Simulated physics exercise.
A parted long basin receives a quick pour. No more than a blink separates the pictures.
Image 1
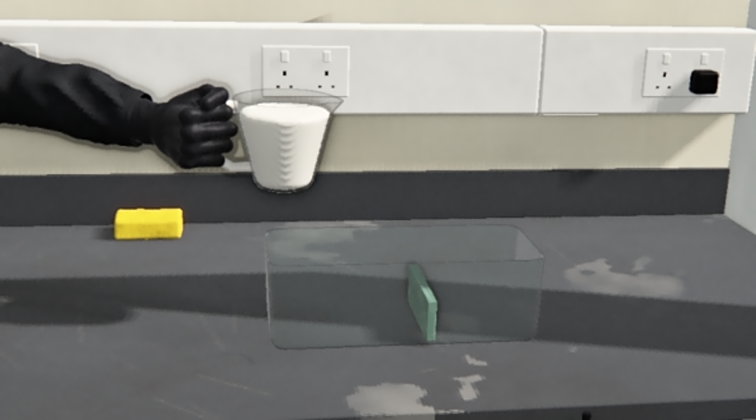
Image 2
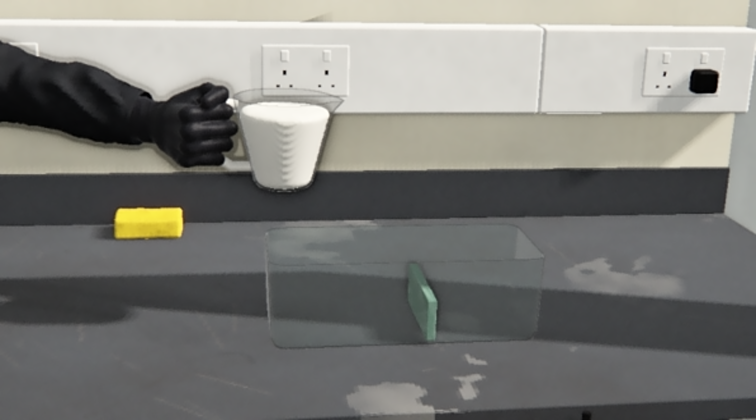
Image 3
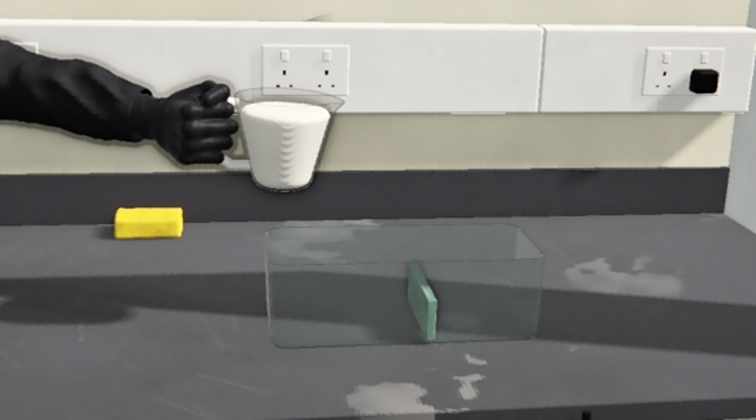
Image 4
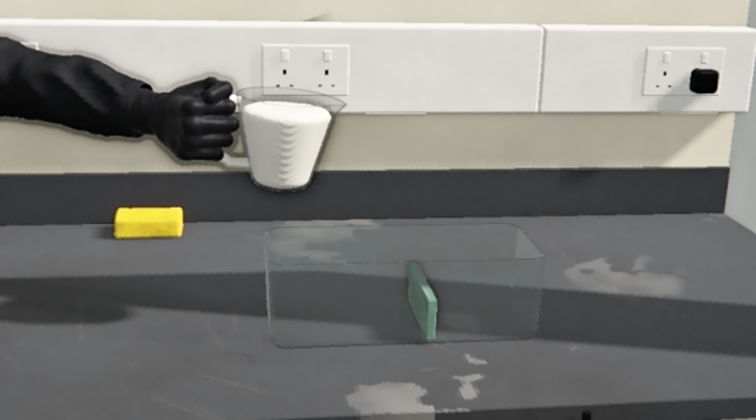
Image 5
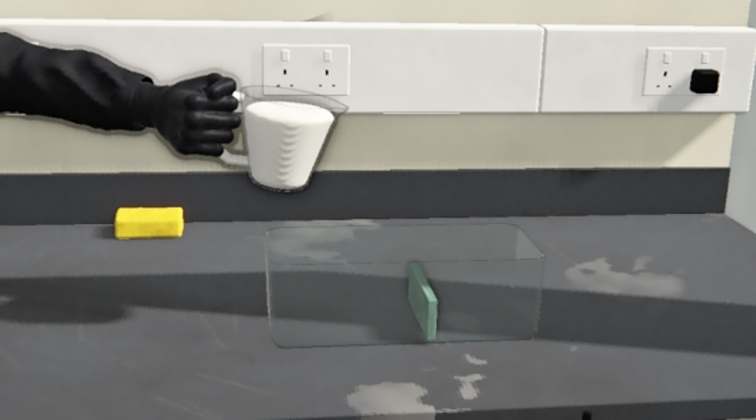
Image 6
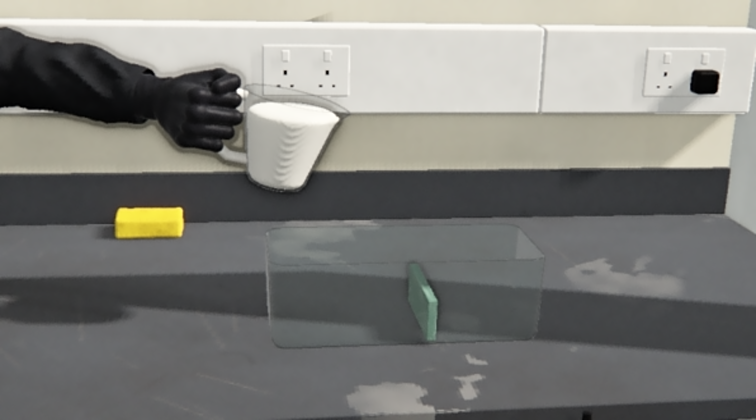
A black-gloved hand on a dark-sleeved arm reaches in from the left, holding a clear jug of white liquid above a dark grey worktop, seen from the front and slightly above. A clear, long basin with a green upright divider sits below, a yellow block lies to the left, and white sockets line the wall behind. The hand slowly tilts the jug slightly rightward, while the camera stays still.
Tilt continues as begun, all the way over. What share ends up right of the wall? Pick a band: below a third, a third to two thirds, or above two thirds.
Below a third.
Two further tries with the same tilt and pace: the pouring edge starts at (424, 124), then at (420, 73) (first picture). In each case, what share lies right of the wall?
The first start yields 95 per cent, the second 95 per cent.
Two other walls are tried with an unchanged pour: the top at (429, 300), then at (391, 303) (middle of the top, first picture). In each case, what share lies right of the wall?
In order, some 10 and 45 in a hundred.
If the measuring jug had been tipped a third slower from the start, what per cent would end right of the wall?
Close to 5 per cent.
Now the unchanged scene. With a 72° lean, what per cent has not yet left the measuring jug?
Roughly 65 %.
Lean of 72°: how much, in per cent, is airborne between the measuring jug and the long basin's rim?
Around 25 in a hundred.
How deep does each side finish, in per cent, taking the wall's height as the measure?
Left side 40 percent, right side 0 percent.
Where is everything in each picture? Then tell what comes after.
The first picture shows tilt 0°; pouring edge (344, 99); surface from (239, 111) to (329, 111); the long basin's rim runs from (267, 248) to (531, 243); the wall's top is at (422, 283).
The second picture shows tilt 1°; pouring edge (344, 99); surface from (239, 110) to (329, 110).
The third picture shows tilt 2°; pouring edge (345, 101); surface from (240, 109) to (330, 111).
The fourth picture shows tilt 5°; pouring edge (347, 103); surface from (242, 108) to (331, 112).
The fifth picture shows tilt 8°; pouring edge (349, 107); surface from (244, 108) to (333, 113).
The sixth picture shows tilt 12°; pouring edge (352, 112); surface from (248, 109) to (338, 114).
A moment on, the measuring jug is tipped part way and 64 per cent is still to pour, 9 is left of the wall and 0 right of it.
Next, the measuring jug is tipped right over and 11 per cent is still to pour, 72 is left of the wall and 0 right of it.
Then the measuring jug is tipped right over and 0 per cent is still to pour, 92 is left of the wall and 3 right of it.
Later the measuring jug is tipped right over and 0 per cent is still to pour, 93 is left of the wall and 4 right of it.
In the end 93 per cent lies left of the wall, 4 right of it and 3 outside.
